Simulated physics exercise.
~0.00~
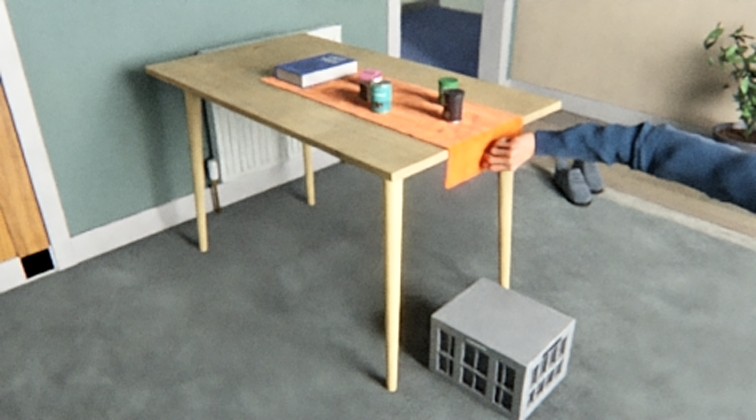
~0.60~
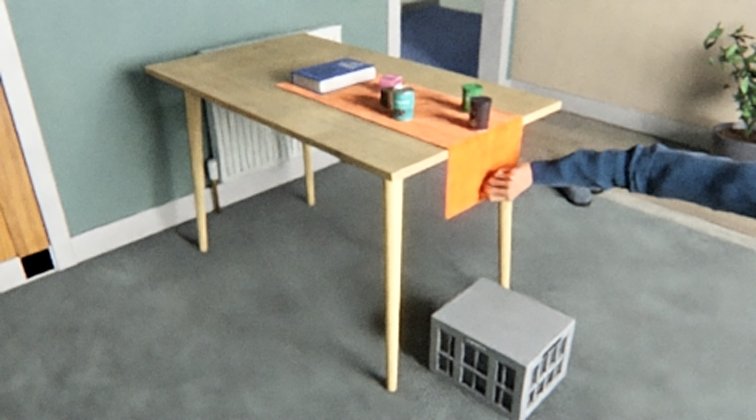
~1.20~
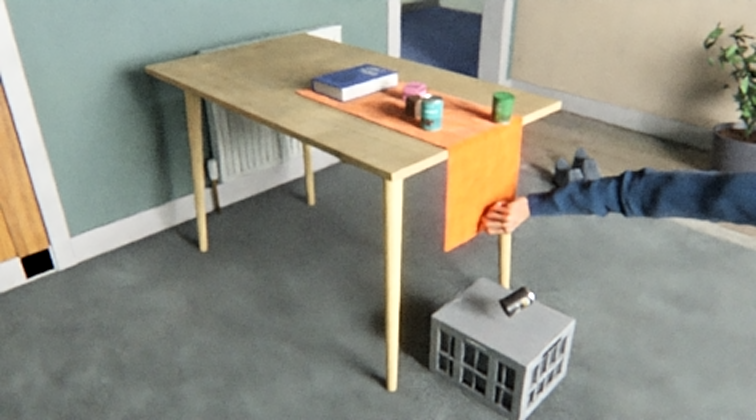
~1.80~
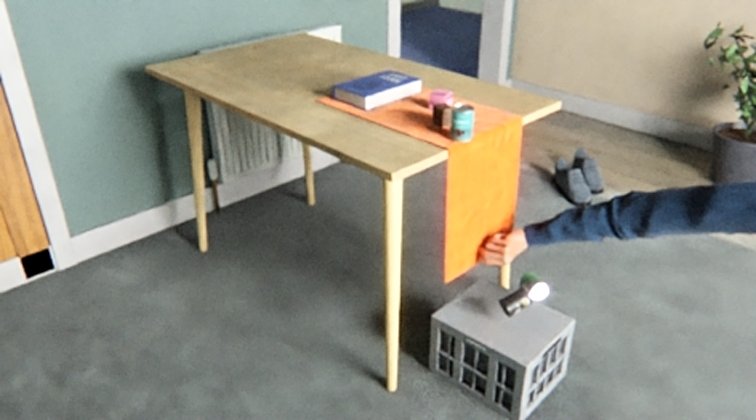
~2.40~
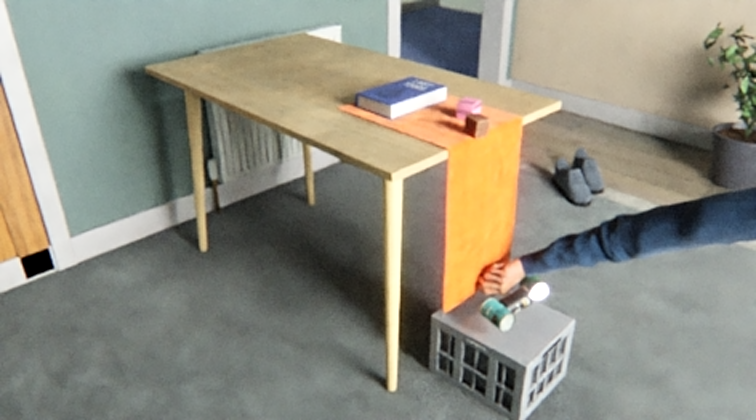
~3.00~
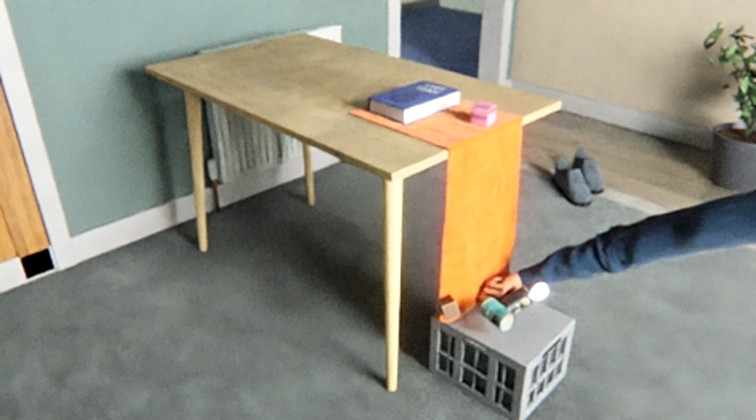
A hand steadily pulled an orange tablecloth down off a table's edge, dragging a book and small items along until the black, green and turquoise cans, then a brown cube, dropped onto the grey crate, leaving the book and pink cube on top.
